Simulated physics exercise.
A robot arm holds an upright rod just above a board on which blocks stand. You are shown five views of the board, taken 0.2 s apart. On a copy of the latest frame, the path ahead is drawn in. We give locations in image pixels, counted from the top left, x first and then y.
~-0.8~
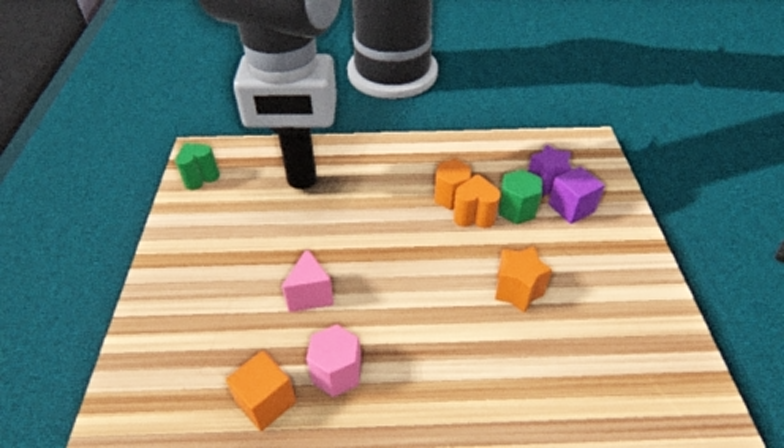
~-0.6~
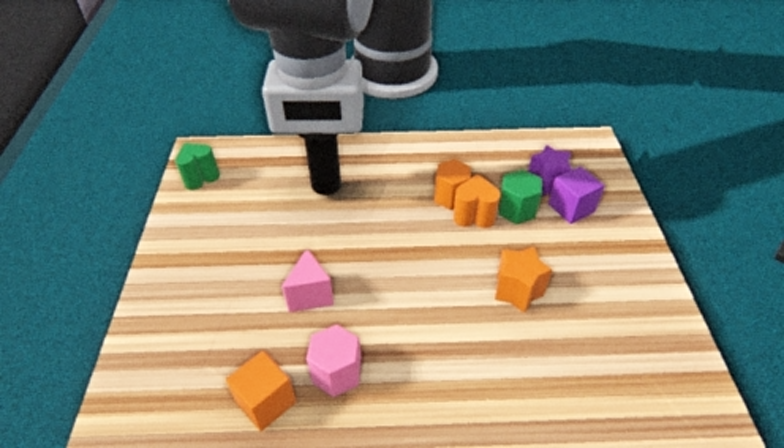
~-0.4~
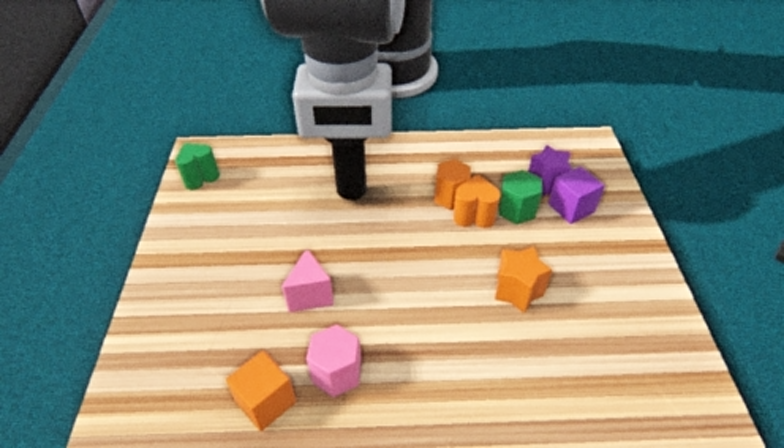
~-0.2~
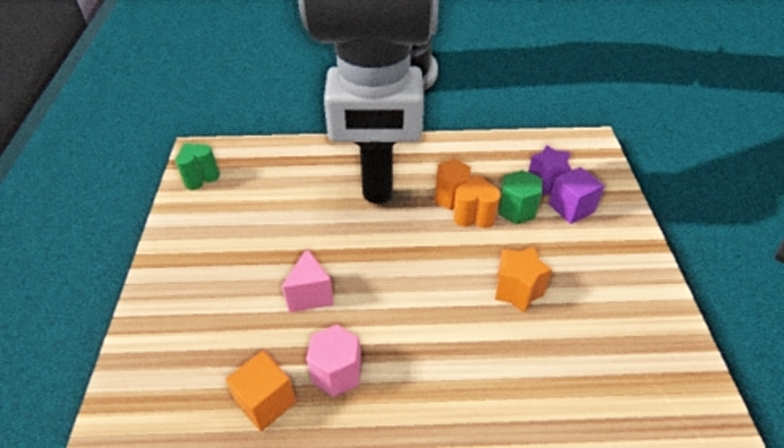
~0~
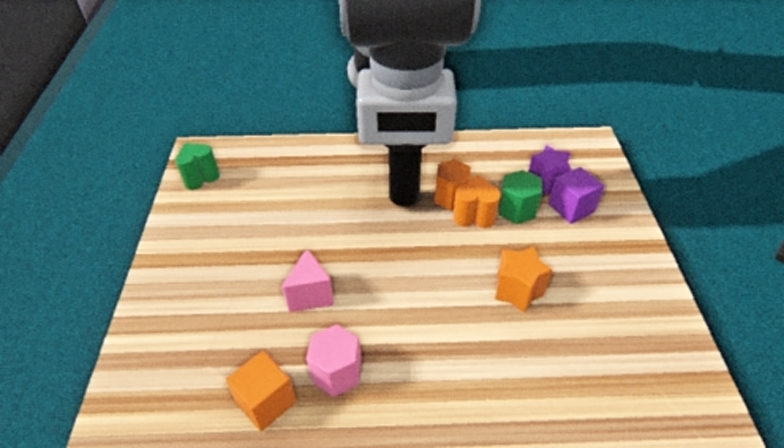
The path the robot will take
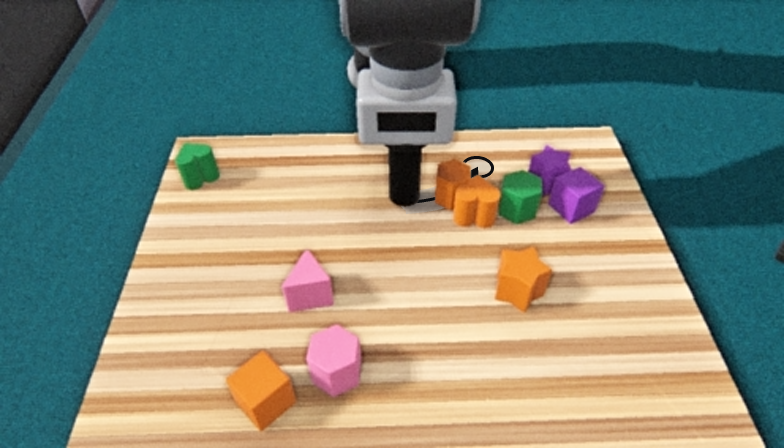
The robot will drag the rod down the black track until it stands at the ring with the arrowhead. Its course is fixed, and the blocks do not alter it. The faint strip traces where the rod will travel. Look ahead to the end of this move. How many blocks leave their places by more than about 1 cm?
Shifted over 1 cm: One.
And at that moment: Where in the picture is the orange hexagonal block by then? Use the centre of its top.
The point I'd pick in the picture is (511, 151).
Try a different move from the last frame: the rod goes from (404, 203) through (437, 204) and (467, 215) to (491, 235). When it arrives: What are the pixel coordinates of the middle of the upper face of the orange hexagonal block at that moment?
Top centre: (479, 166).
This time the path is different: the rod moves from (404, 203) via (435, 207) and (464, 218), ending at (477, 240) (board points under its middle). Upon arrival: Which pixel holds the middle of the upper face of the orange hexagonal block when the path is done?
Somewhere near (475, 167).
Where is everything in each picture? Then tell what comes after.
Tip of the rod (302, 179), middles of tops, orange hexagonal block (454, 170), orange heart (478, 190), in the first frame.
Rod (326, 185), nothing pushed, in the second frame.
Rod (352, 190), nothing pushed, in the third frame.
Rod (378, 193), nothing pushed, in the fourth frame.
Rod (404, 196), orange hexagonal block (454, 170), orange heart (478, 190), in the fifth frame.
The line goes from (404, 203) by way of (437, 198) and (463, 185) to (478, 167).
On the path given first. One third of the way, rod (438, 191); orange hexagonal block (471, 165), turned 15° anticlockwise.
Two thirds of the way, rod (464, 178); orange hexagonal block (498, 155).
At the end, rod (479, 160); orange hexagonal block (511, 151), turned 20° clockwise; orange heart unmoved.
